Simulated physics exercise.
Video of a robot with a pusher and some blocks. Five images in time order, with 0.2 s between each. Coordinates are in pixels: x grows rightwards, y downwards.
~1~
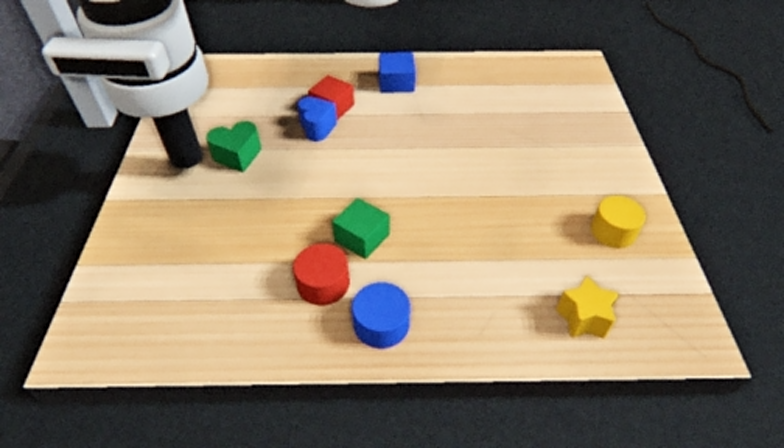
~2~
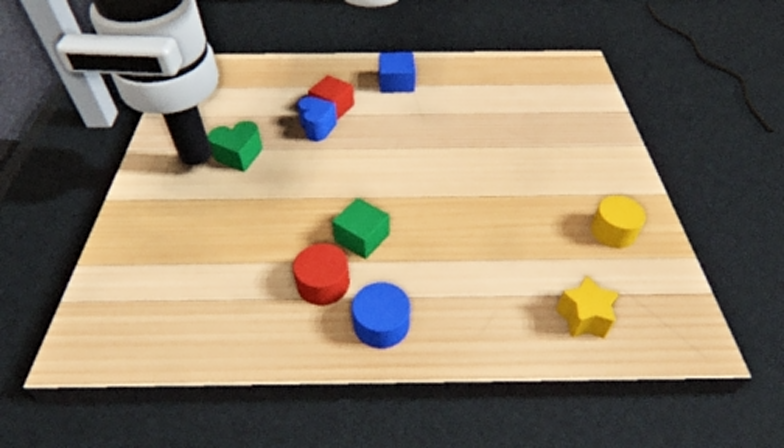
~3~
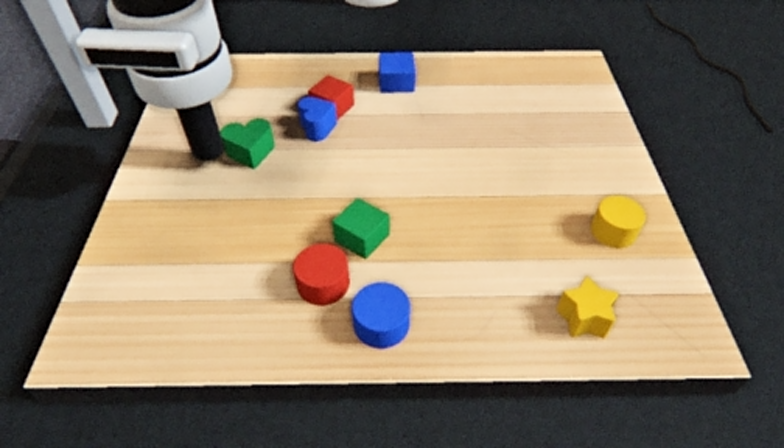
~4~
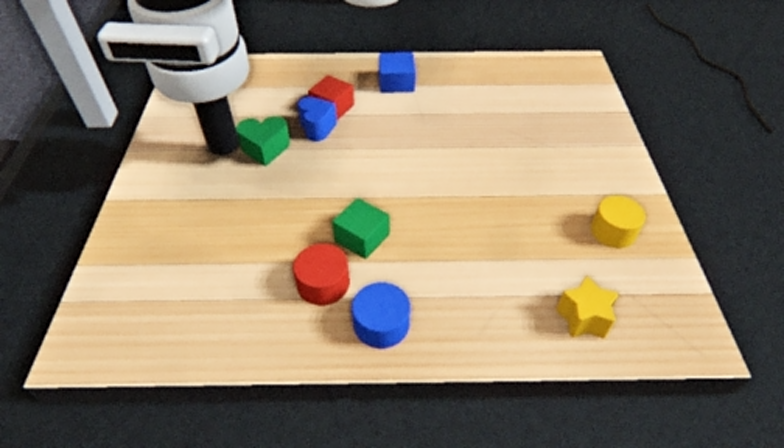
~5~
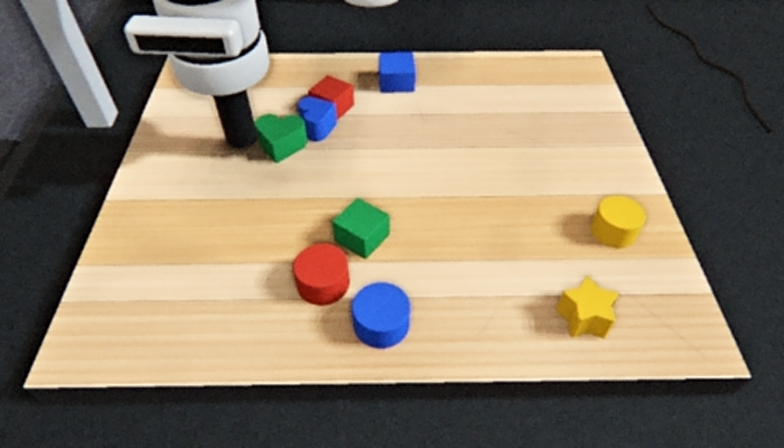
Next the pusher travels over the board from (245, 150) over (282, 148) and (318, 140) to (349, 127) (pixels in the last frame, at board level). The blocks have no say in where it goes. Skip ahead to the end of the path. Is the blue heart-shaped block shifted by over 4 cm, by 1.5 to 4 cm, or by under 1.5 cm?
Shift of over 4 cm.
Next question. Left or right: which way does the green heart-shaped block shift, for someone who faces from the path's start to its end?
It slides rightward.
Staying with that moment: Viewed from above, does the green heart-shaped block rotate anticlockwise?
My answer is no.
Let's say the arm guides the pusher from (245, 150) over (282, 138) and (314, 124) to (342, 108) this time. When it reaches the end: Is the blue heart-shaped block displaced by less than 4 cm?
In short: No.
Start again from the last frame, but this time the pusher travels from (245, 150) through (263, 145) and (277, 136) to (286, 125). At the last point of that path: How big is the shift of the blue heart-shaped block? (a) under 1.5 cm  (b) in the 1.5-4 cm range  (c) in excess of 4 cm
The correct letter is b.
On the path given first. One third of the way, pusher (280, 136); green heart-shaped block (314, 129), turned 25° clockwise; blue heart-shaped block (335, 111), turned 45° anticlockwise.
Two thirds of the way, pusher (317, 128); green heart-shaped block (346, 129), turned 60° clockwise; blue heart-shaped block (354, 105), turned 55° anticlockwise; red four-sided block (332, 86).
At the end, pusher (348, 116); green heart-shaped block (360, 127), turned 95° clockwise; blue heart-shaped block (379, 95), turned 60° anticlockwise; red four-sided block (332, 86); blue four-sided block in place.
